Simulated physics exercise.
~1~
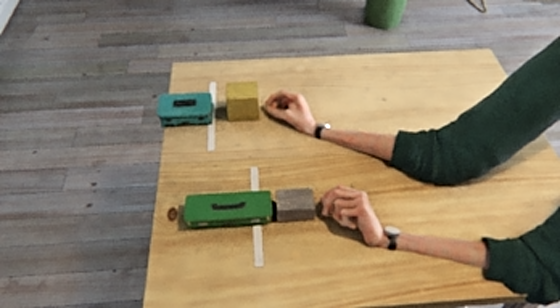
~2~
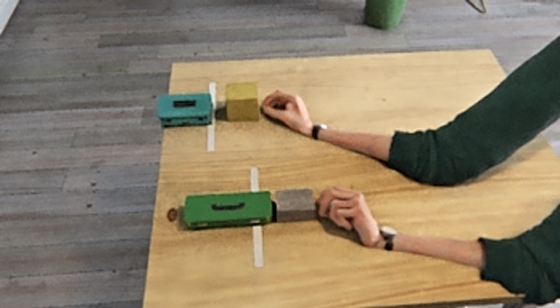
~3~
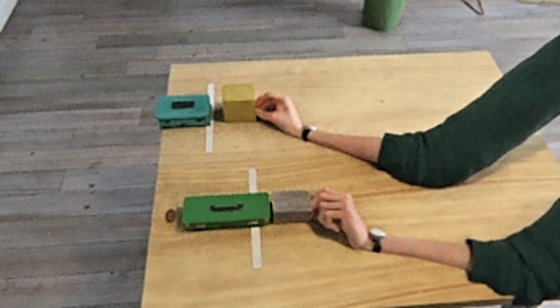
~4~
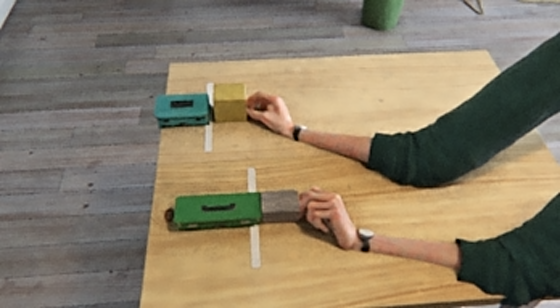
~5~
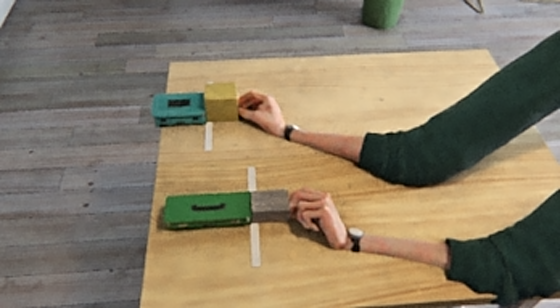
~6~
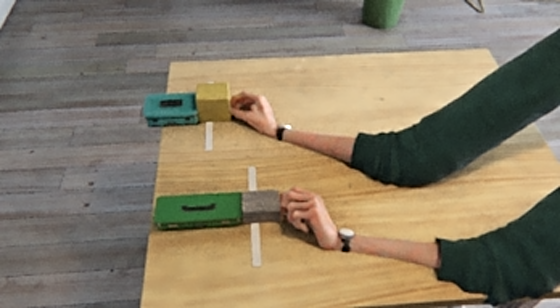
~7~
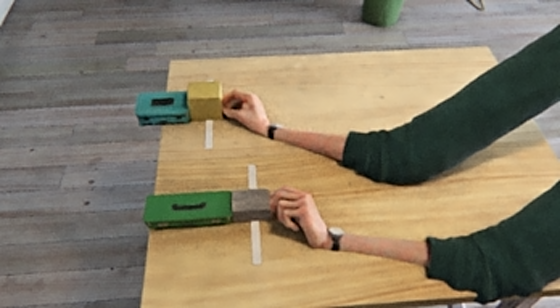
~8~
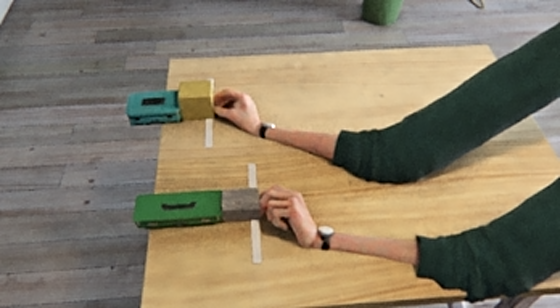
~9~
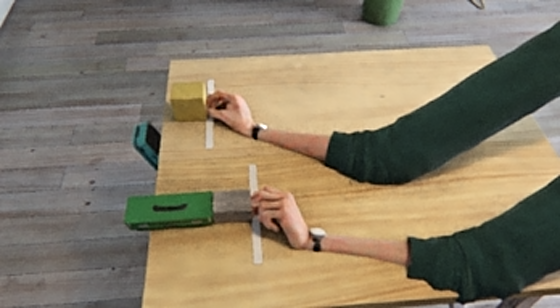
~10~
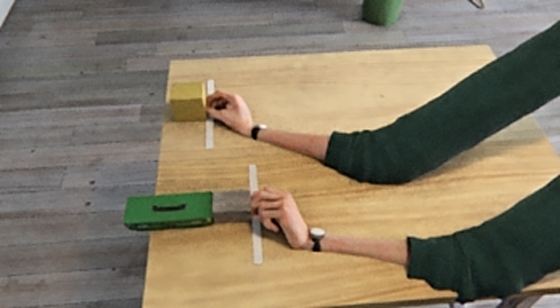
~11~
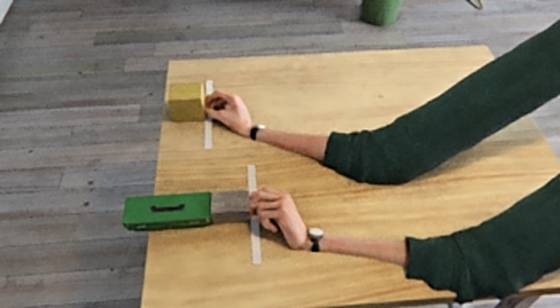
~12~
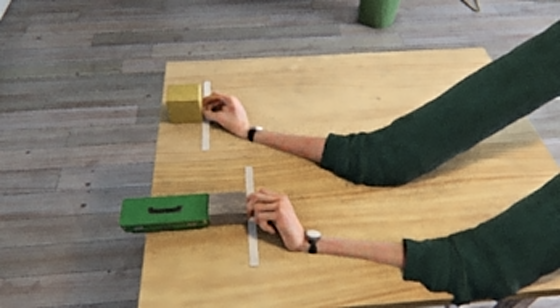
Two blocks, one yellow and one grey, were pushed left by a person's hands, sliding a turquoise case and a green case toward the table's edge until the turquoise one tipped and fell off, while the green one stayed on, jutting over the edge.
